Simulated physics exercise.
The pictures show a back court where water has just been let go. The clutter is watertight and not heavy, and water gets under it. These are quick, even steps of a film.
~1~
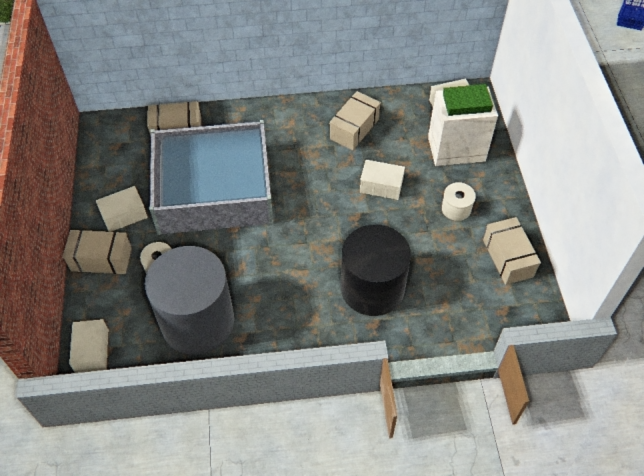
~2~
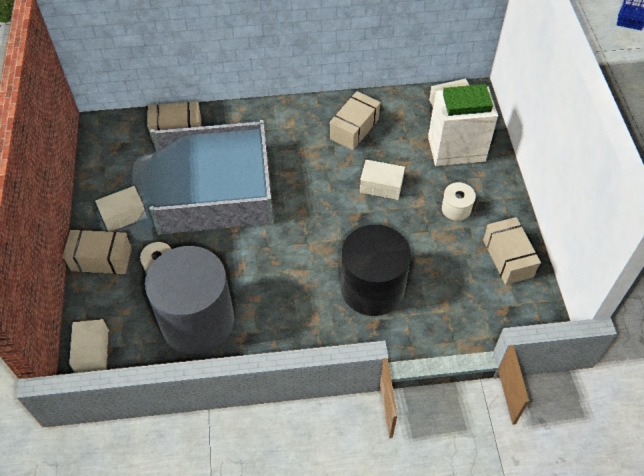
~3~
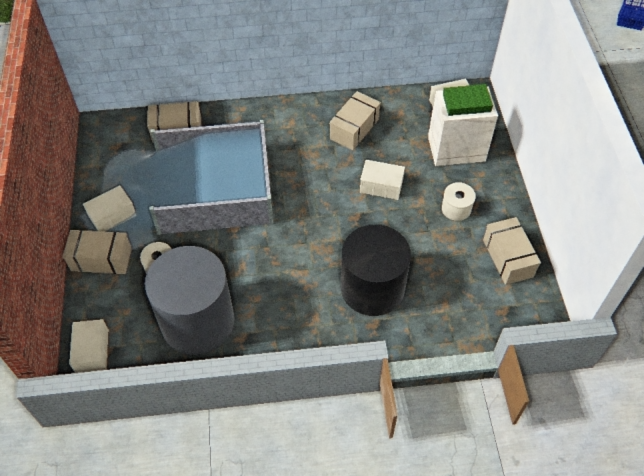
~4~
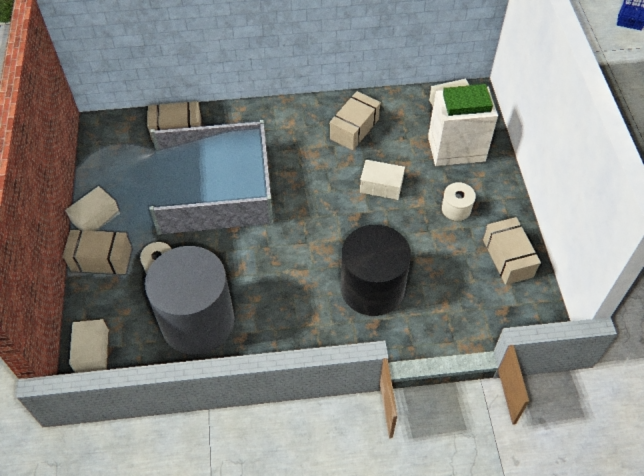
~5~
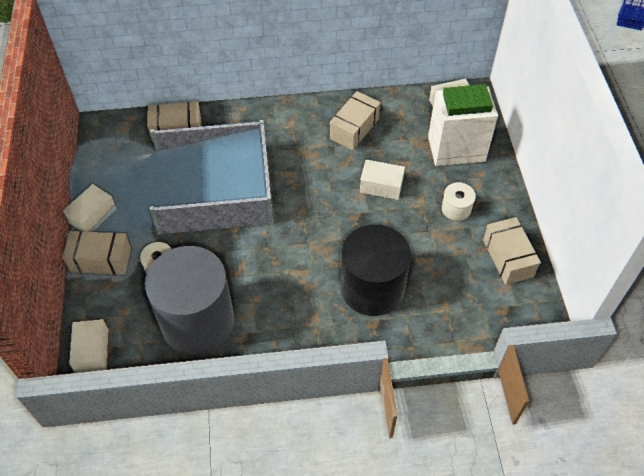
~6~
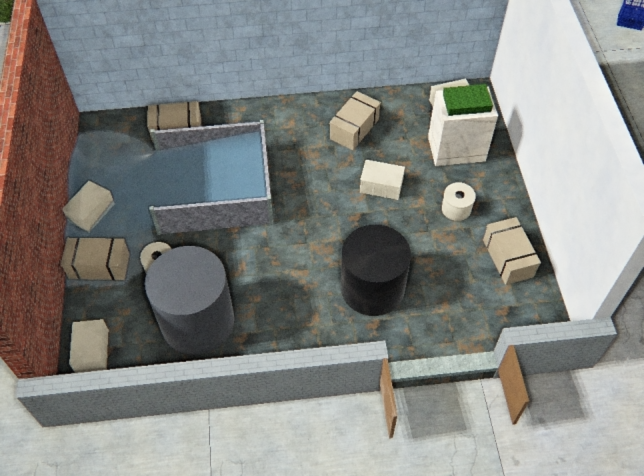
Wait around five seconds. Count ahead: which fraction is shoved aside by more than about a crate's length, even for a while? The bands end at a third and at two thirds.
It is one to two thirds.
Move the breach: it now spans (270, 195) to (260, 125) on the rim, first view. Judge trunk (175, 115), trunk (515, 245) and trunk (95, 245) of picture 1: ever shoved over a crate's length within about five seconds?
In turn: Not that far, moved that far, no.
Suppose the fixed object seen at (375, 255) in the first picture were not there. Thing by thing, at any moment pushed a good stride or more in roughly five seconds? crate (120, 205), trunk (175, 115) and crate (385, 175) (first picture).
One after the other: Yes, that far or more, never so far.
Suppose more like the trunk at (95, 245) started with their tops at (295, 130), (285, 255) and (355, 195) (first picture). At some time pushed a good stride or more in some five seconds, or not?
In turn: Under that, never so far, less than that.
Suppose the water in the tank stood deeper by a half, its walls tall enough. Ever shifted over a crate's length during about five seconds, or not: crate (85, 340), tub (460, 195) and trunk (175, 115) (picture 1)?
In turn: Pushed that far, never so far, pushed that far.
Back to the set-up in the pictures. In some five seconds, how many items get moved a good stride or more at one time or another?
5 of them.
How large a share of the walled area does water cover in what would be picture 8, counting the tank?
Close to 20 %.
A moment on, 0 of 10 are well off their spots; 1 afloat.
Next, 1 of 10 are well off their spots; 1 afloat.
Later, 3 of 10 are well off their spots; 4 afloat.
In the end, 5 of 10 are well off their spots, and 5 have been at some point; 3 afloat.
